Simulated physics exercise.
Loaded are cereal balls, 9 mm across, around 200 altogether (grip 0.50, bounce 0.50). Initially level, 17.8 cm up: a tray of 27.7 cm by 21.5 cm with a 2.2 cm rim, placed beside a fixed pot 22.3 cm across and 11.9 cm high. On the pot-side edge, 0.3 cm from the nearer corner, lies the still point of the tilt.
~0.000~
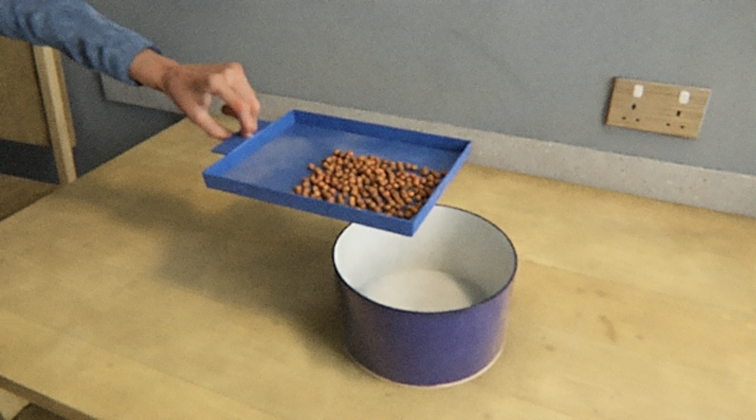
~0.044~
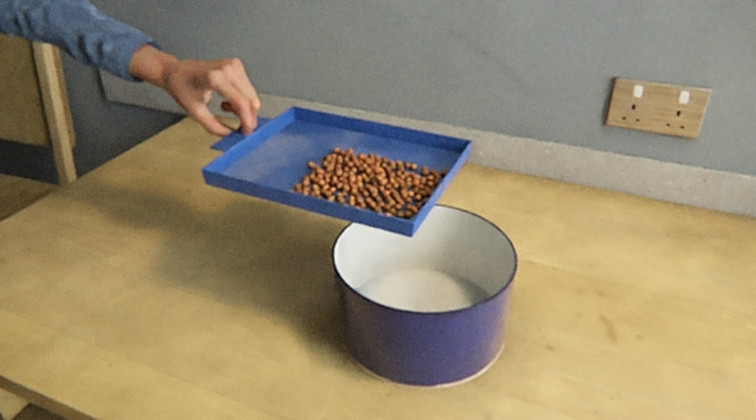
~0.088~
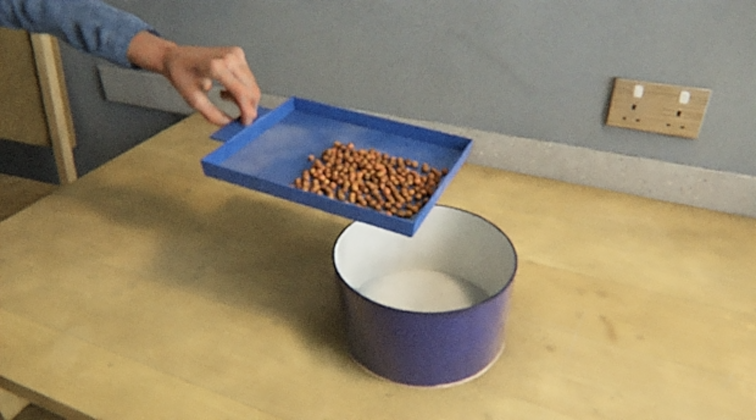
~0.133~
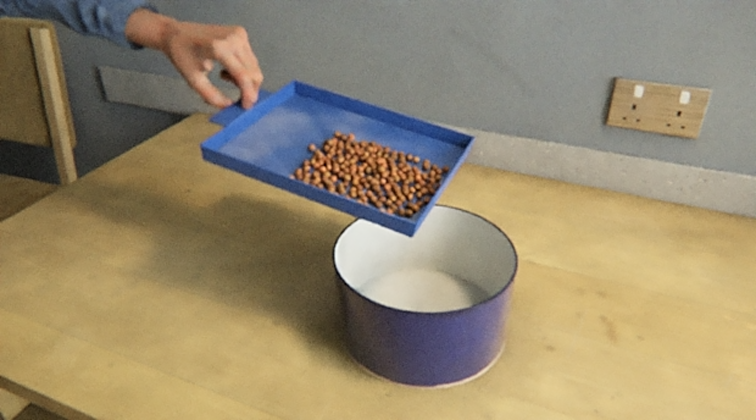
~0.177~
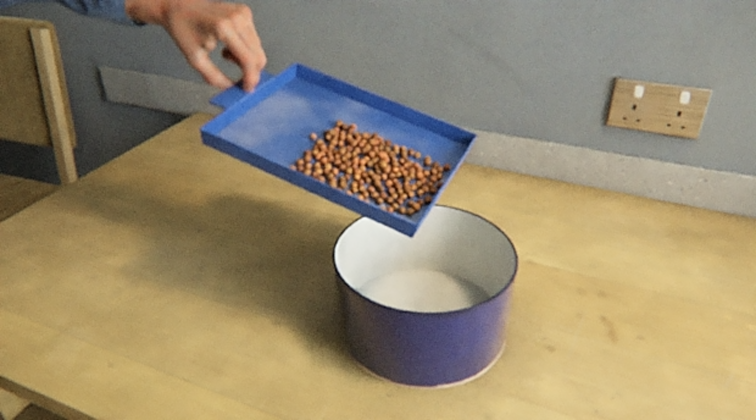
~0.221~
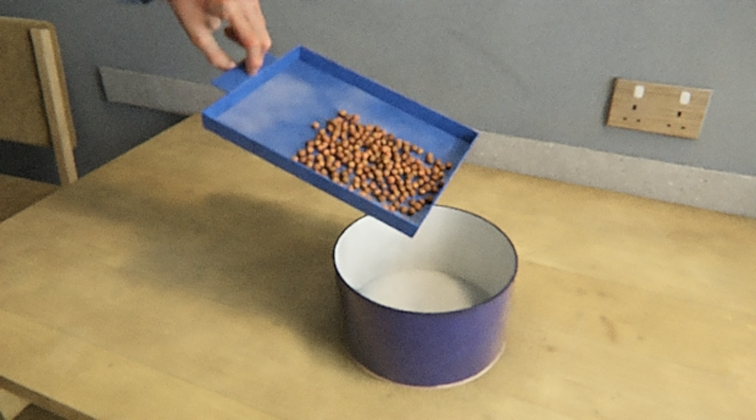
In the video, a hand holds a blue tray of small brown balls above a purple pot on a wooden table, then raises the tray's left end so that it slopes increasingly down to the right.
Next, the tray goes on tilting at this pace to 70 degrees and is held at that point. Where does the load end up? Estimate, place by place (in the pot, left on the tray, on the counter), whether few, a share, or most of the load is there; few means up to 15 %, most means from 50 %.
My estimate: Pot: Few, left on the tray: Most, counter: Few.
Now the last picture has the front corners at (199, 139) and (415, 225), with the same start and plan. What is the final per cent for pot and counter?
The pot gets 0 and the counter 0.
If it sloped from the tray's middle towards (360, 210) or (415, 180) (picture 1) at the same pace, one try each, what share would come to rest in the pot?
Around 0 % for the first direction, around 0 % for the second.
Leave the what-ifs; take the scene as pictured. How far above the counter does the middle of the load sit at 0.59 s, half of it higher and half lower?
Roughly 24 centimetres, give or take.
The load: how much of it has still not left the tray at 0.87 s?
Close to 100 in a hundred parts of the load.
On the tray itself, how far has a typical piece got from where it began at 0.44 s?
By then it sits near 3 cm from where it began.
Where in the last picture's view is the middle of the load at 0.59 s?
Look near (424, 163) in the last picture.
After 0.44 s, tilt 45 degrees; the tray holds 100 %, the pot 0 %.
After 0.59 s, tilt 62 degrees; the tray holds 100 %, the pot 0 %.
Then, at 0.87 s, tilt 70 degrees; the tray holds 100 %, the pot 0 %.
At rest (1.5 s), pot 0 %, tray 95 %, counter 0 %.
